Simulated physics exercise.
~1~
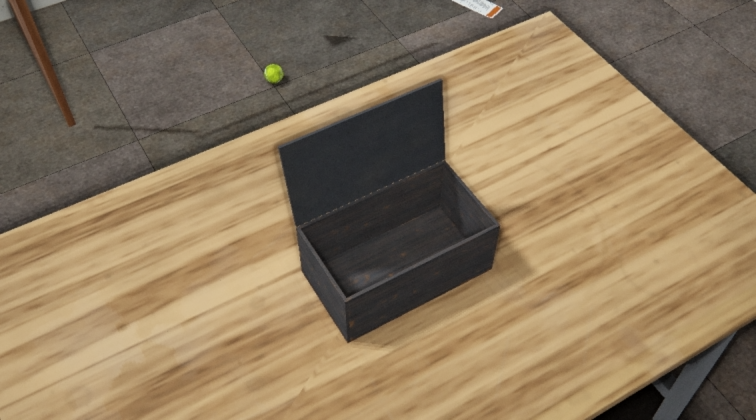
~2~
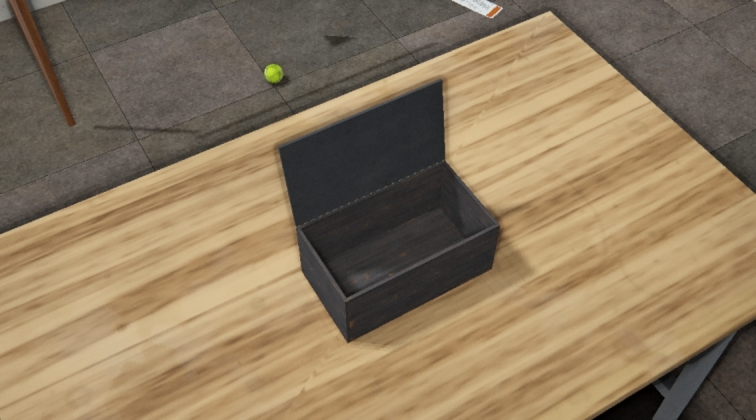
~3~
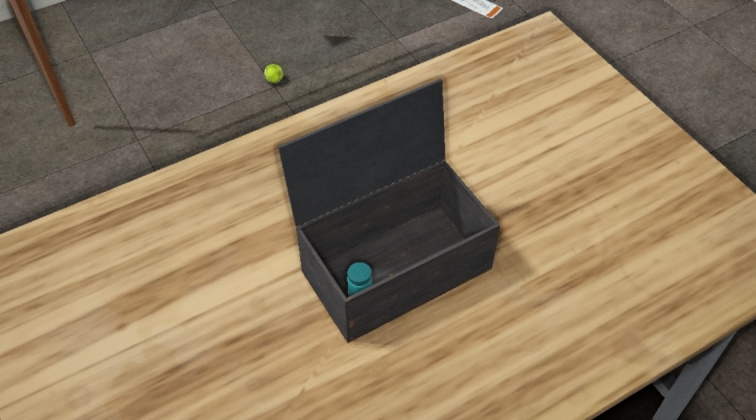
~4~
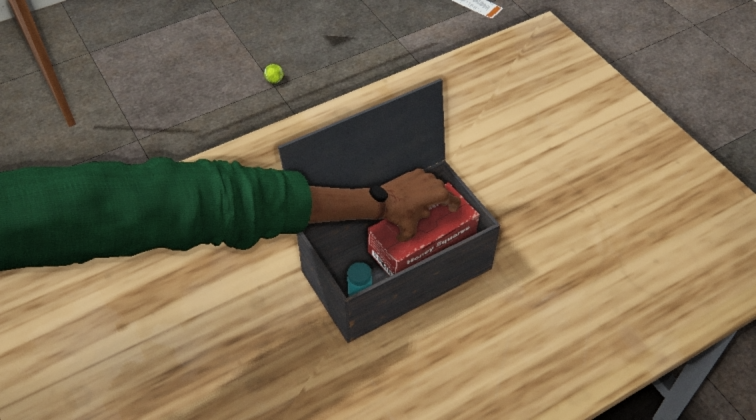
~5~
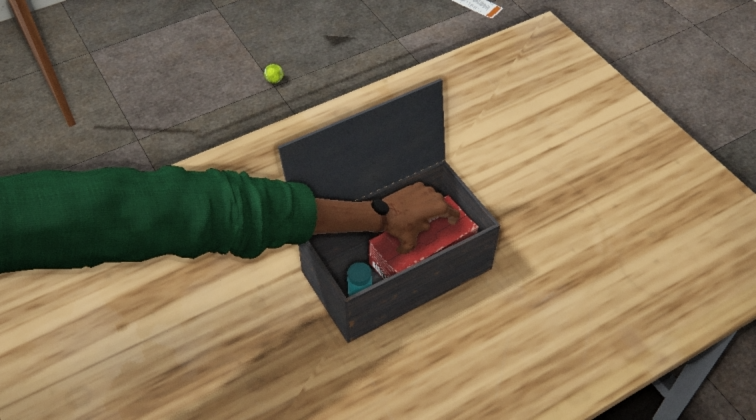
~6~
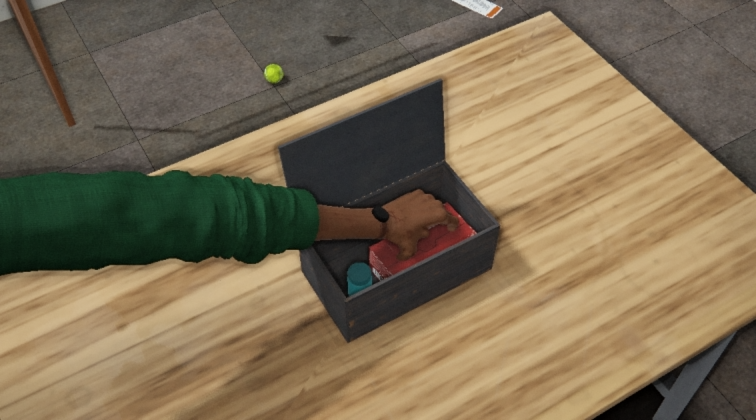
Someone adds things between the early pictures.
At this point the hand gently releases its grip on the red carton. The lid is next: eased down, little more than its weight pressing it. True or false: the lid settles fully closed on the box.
True.
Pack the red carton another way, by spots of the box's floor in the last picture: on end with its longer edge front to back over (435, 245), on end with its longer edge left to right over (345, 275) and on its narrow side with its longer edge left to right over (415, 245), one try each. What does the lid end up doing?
Case one lid open, case two lid open, case three lid shut.
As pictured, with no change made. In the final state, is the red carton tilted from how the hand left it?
Observation: It keeps the set orientation.
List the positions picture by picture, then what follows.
In the first frame, the last thing is not in view yet.
In the second frame, the last thing is not in view yet.
In the third frame, the last thing is not in view yet.
In the fourth frame, on its way; red carton (423, 234).
In the fifth frame, on its way; red carton (423, 245).
In the sixth frame, in place under the hand.
Then, 1.10 s later than the last frame, lid starting down.
Then, 1.60 s later than the last frame, lid 60° above the rim.
Then, 1.90 s later than the last frame, lid 39° above the rim.
Then, 2.30 s later than the last frame, lid 6° above the rim.
When it is over, lid shut; both as before. End places, in pixels of the last picture, red carton near (423, 252).
